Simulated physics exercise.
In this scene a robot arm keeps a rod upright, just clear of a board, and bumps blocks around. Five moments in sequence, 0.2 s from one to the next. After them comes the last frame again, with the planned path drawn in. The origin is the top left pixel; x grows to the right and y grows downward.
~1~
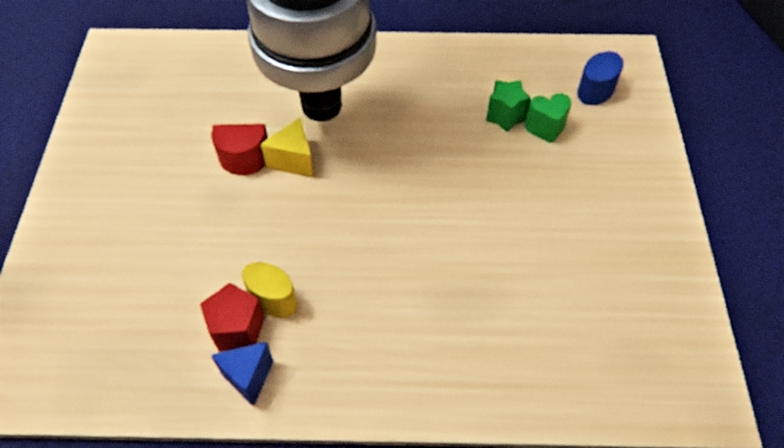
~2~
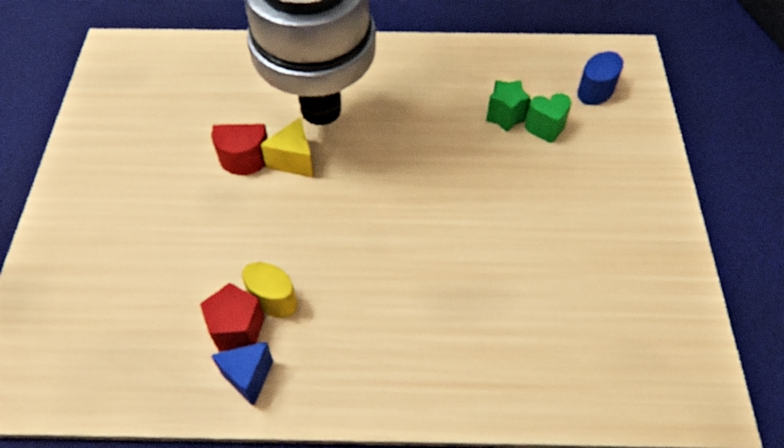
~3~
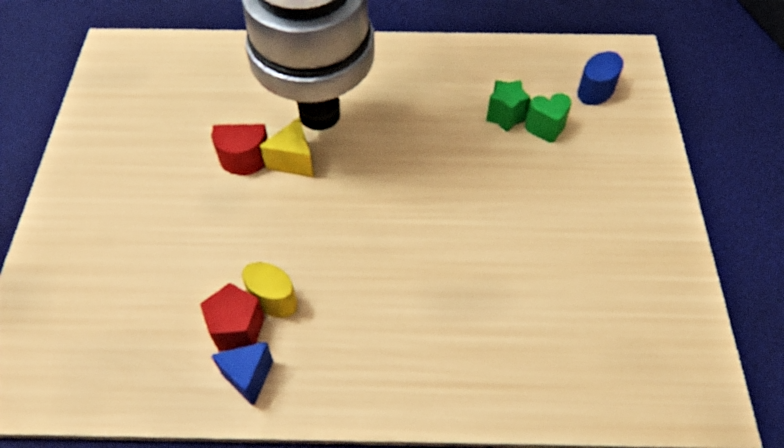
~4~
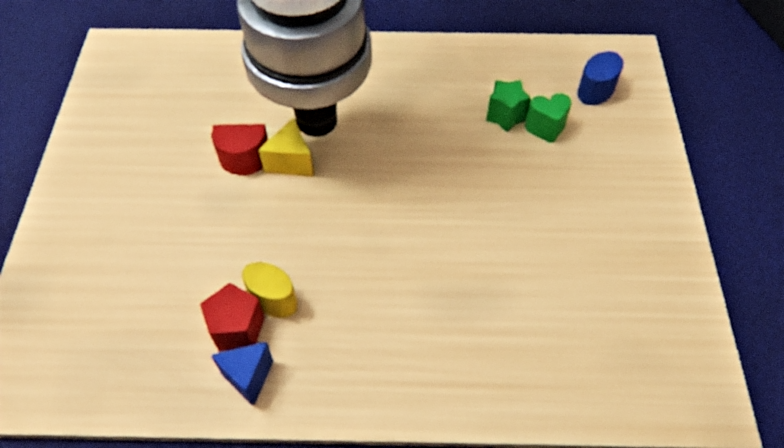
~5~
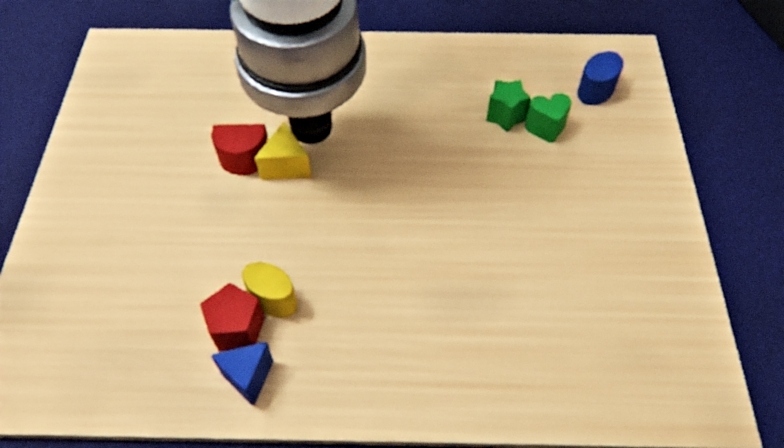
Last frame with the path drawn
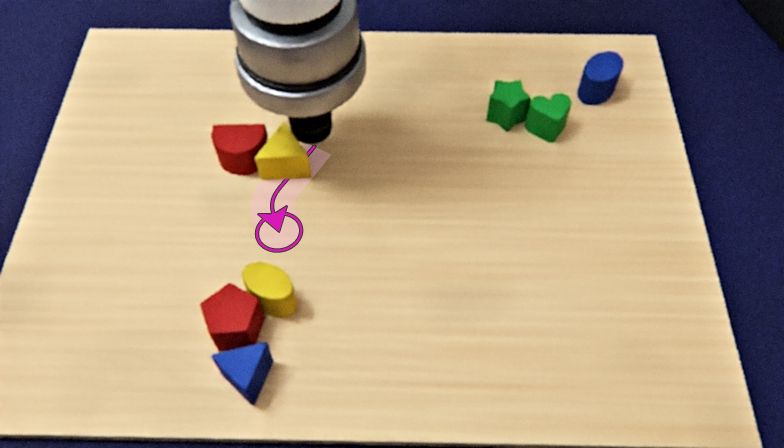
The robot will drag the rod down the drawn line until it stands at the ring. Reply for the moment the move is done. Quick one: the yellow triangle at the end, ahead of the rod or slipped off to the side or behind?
It falls back or aside.
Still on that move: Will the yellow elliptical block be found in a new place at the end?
No
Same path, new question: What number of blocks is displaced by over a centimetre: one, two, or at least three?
I expect just one block to be moved by more than 1 cm.
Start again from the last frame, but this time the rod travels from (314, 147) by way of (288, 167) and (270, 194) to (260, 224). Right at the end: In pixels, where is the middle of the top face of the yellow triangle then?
In the picture, that point is around (214, 205).
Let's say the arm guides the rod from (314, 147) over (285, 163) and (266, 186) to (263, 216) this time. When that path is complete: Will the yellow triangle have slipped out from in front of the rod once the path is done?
It seems so.
The drawn path runs from (314, 147) over (293, 172) and (273, 200) to (279, 232).
What follows on the original path. One third of the way, rod (289, 156); yellow triangle (259, 172).
Two thirds of the way, rod (269, 184); yellow triangle (236, 201).
At the end, rod (275, 216); red D-shaped block not moved; yellow elliptical block not moved; yellow triangle (231, 210), turned 15° clockwise.
